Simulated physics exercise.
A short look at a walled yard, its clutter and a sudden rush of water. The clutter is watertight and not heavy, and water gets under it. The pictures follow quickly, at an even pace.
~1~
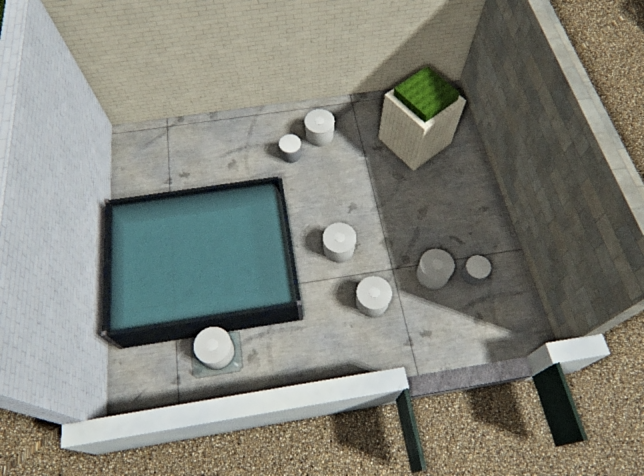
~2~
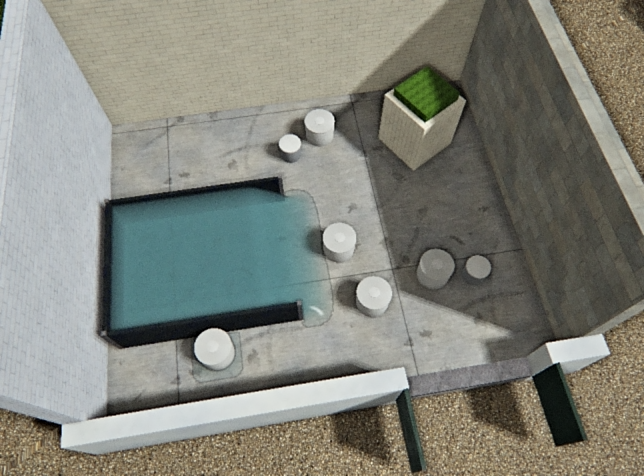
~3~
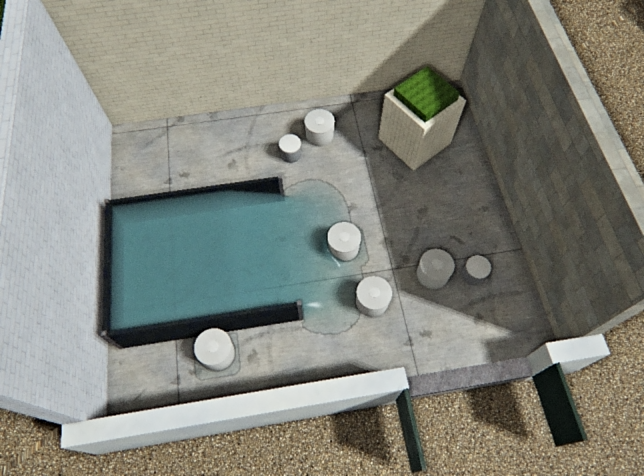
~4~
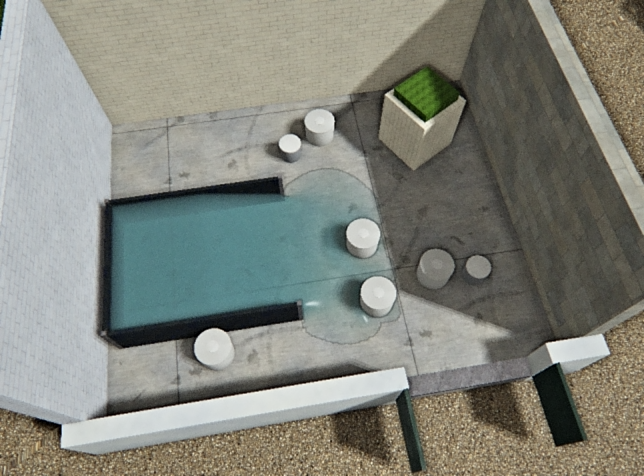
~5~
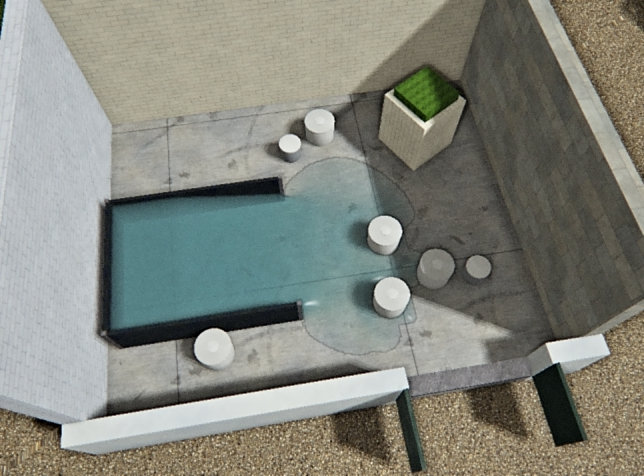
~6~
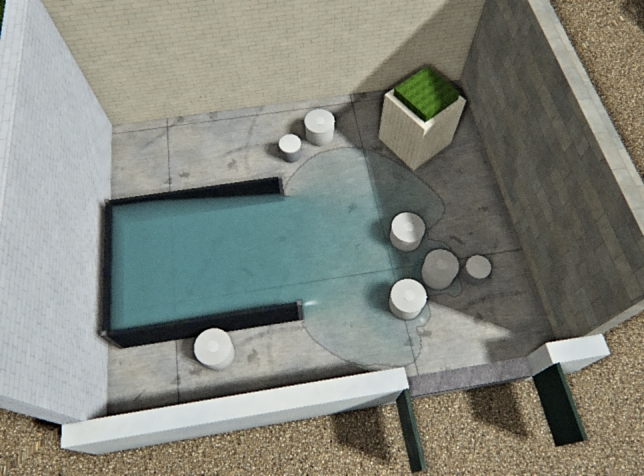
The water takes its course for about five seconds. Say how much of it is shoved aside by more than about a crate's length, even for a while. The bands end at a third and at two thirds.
Share: Two thirds or above.
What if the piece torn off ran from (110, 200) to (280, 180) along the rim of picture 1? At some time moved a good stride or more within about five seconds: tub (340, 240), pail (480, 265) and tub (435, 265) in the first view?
As listed: Less than that, swept aside, yes.
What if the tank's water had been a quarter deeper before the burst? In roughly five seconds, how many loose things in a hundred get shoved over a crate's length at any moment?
Some 90 per cent.
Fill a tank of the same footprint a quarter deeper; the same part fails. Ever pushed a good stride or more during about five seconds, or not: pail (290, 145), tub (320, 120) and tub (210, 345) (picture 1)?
As listed: Yes, swept aside, under that.
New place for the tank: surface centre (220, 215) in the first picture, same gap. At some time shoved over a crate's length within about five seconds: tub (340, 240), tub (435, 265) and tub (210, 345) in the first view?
In that order: That far or more, moved that far, not that far.
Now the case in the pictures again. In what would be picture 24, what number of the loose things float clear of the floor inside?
That makes 3.
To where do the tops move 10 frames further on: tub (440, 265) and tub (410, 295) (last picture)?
Around (538, 292) and (551, 326).
A moment on, 2 of 7 are well off their spots; 0 afloat.
Next, 4 of 7 are well off their spots; 4 afloat.
Later, 4 of 7 are well off their spots; 3 afloat.
In the end, 5 of 7 are well off their spots, and 6 have been at some point; 3 afloat.
